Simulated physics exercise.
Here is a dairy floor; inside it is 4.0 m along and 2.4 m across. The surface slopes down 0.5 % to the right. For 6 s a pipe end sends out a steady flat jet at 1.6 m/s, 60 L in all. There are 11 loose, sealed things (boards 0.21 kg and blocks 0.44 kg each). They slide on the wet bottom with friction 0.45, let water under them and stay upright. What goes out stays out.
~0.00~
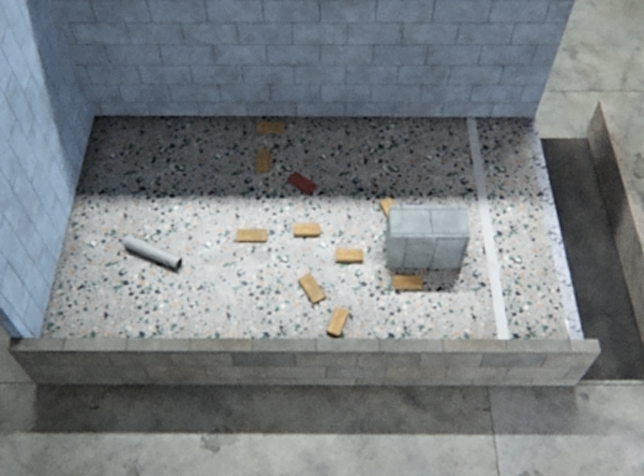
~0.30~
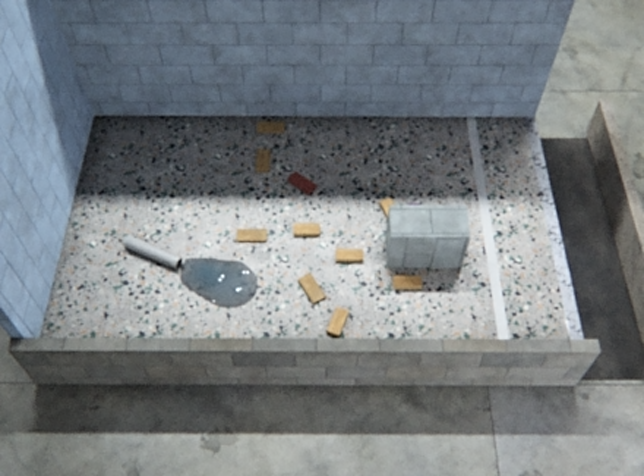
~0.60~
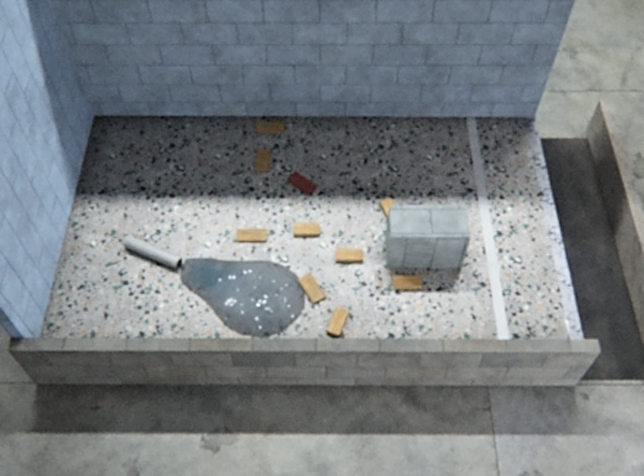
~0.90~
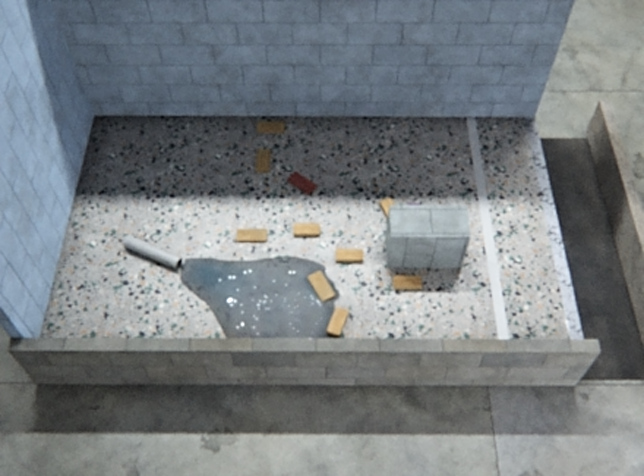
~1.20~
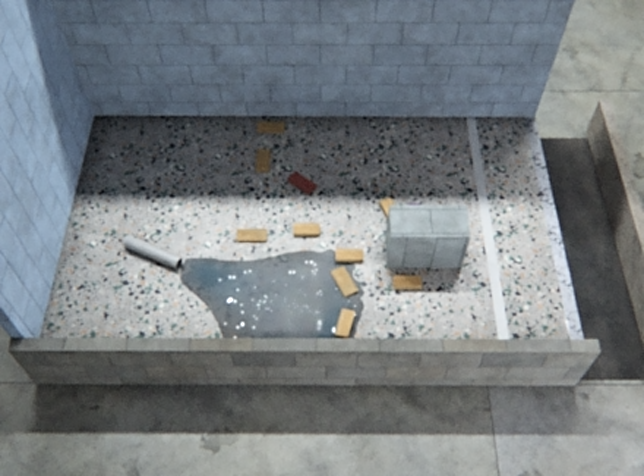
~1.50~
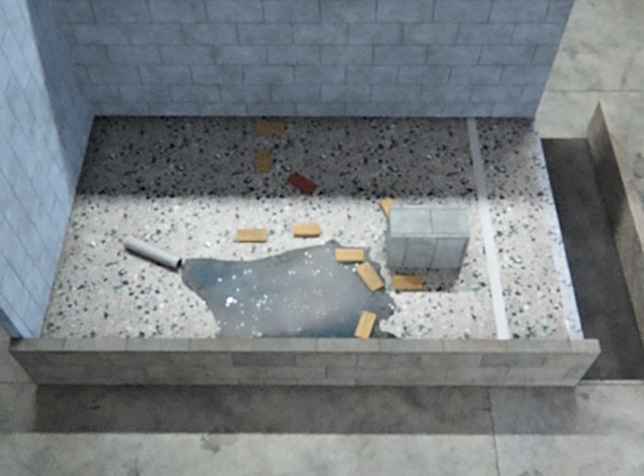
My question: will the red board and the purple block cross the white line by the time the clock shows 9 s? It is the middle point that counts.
Red board is held back, purple block falls short.
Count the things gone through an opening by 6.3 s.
By then 1.
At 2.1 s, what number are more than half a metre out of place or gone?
By then 2.
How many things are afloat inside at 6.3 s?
At that moment 1.
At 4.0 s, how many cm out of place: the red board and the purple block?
About 0 and 0 cm.
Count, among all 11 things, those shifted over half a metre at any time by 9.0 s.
I count 3.
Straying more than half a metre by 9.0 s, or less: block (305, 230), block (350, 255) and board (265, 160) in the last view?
In that order: Under, under, less.
After 2.1 s the red board is near (302, 182), 0.0 m from its start, aground; the purple block is near (415, 214), 0.0 m from its start, aground; 0 of 11 are over the mark; 0 afloat.
After 4.0 s the red board is near (302, 182), 0.0 m from its start, aground; the purple block is near (415, 214), 0.0 m from its start, aground; 1 of 11 are over the mark; 0 afloat.
After 6.3 s the red board is near (302, 182), 0.0 m from its start, aground; the purple block is near (415, 214), 0.0 m from its start, aground; 1 of 11 are over the mark; 1 afloat.
After 9.0 s the red board is near (302, 182), 0.0 m from its start, aground; the purple block is near (415, 214), 0.0 m from its start, aground; 1 of 11 are over the mark; 0 afloat.
